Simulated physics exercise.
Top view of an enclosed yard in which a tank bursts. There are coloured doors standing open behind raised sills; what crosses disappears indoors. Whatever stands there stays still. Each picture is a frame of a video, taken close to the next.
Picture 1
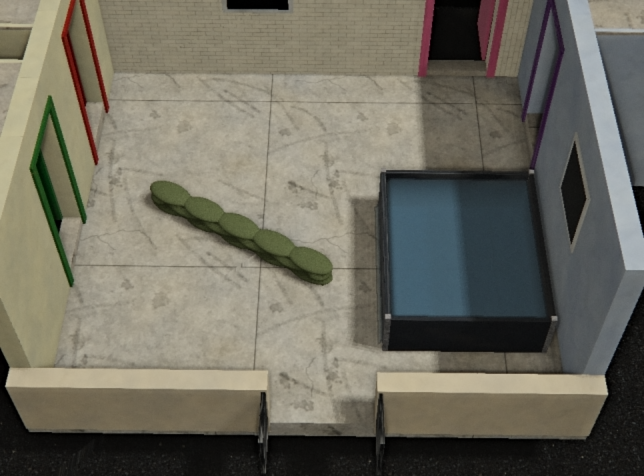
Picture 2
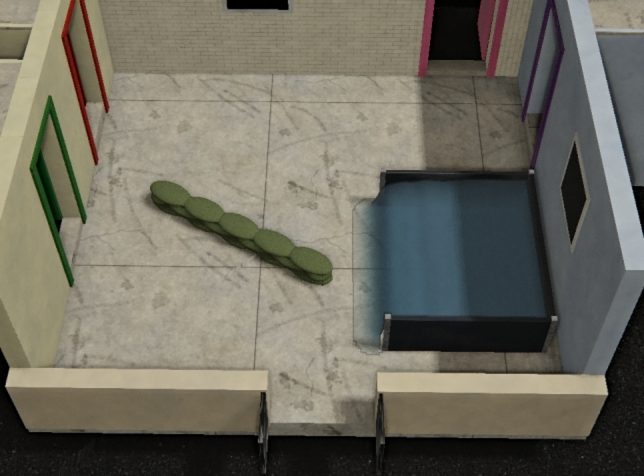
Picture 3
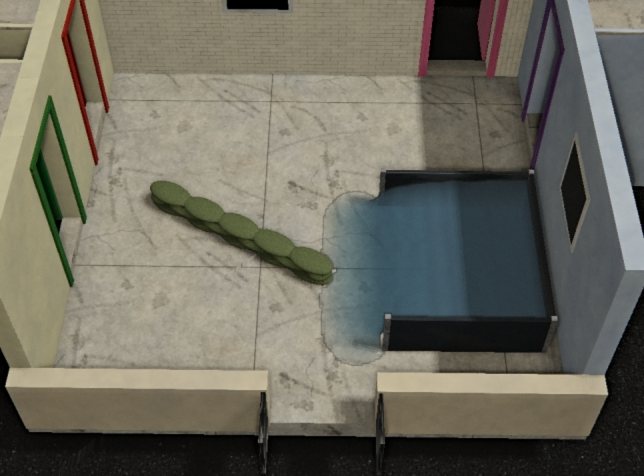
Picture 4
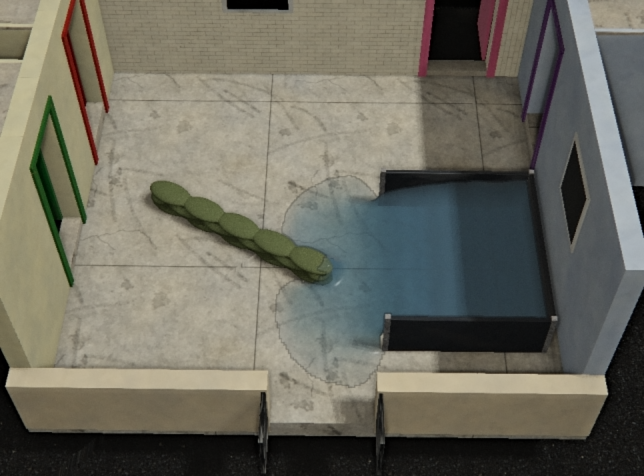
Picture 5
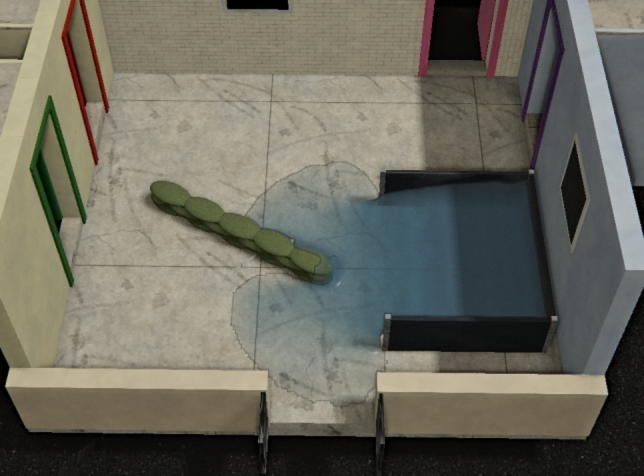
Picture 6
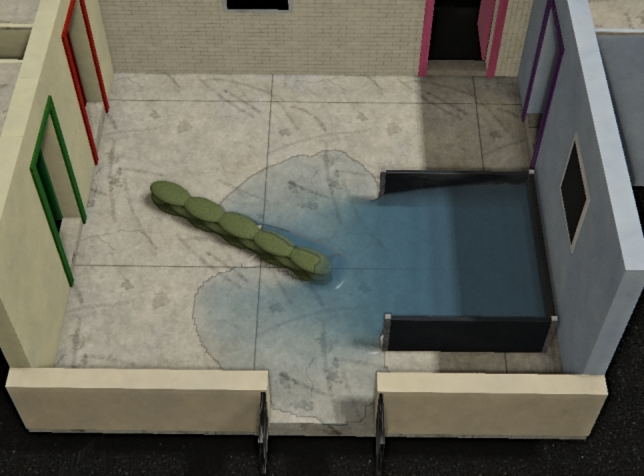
The clip opens on a walled yard with coloured doorways, a green hedge-like barrier and a still tank of blue water at right. The tank's left side gives way and water pours out leftward, reaching the barrier's near end, then spreads thinly across the pale floor along both sides of it.
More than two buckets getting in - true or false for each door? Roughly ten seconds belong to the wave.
Green door: False; red door: False; purple door: False; pink door: False.
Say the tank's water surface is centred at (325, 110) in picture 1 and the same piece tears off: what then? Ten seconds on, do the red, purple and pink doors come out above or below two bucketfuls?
My take: Red overshoots; purple stays within the limit; pink stays within the limit.
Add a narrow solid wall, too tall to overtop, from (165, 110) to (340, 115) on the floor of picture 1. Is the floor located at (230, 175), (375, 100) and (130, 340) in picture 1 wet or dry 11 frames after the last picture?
Taking the points in the order given, they are inundated, high and dry and inundated.
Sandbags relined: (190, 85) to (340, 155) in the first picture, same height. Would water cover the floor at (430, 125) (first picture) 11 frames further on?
Verdict: No water.
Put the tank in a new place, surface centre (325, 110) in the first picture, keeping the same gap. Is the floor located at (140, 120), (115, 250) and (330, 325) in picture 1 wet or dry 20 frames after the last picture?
Going through the three spots in turn: Gets wet, gets wet, stays untouched.
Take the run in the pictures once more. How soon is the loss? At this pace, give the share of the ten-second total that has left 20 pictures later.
About 35 per cent.
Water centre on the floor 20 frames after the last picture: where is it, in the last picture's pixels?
Near (242, 228).
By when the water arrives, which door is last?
The purple one.
A moment on, water covers 45 % of the floor; the green door not reached, the red door not reached, the purple door not reached, the pink door not reached.
Next, water covers 60 % of the floor; the green door wet at the sill, nothing in, the red door wet at the sill, nothing in, the purple door not reached, the pink door not reached.
Then, water covers 65 % of the floor; the green door wet at the sill, nothing in, the red door wet at the sill, nothing in, the purple door not reached, the pink door not reached.
Later, water covers 80 % of the floor; the green door under two buckets in, the red door under two buckets in, the purple door not reached, the pink door wet at the sill, nothing in.
In the end, water covers 95 % of the floor; the green door under two buckets in, the red door under two buckets in, the purple door wet at the sill, nothing in, the pink door wet at the sill, nothing in.
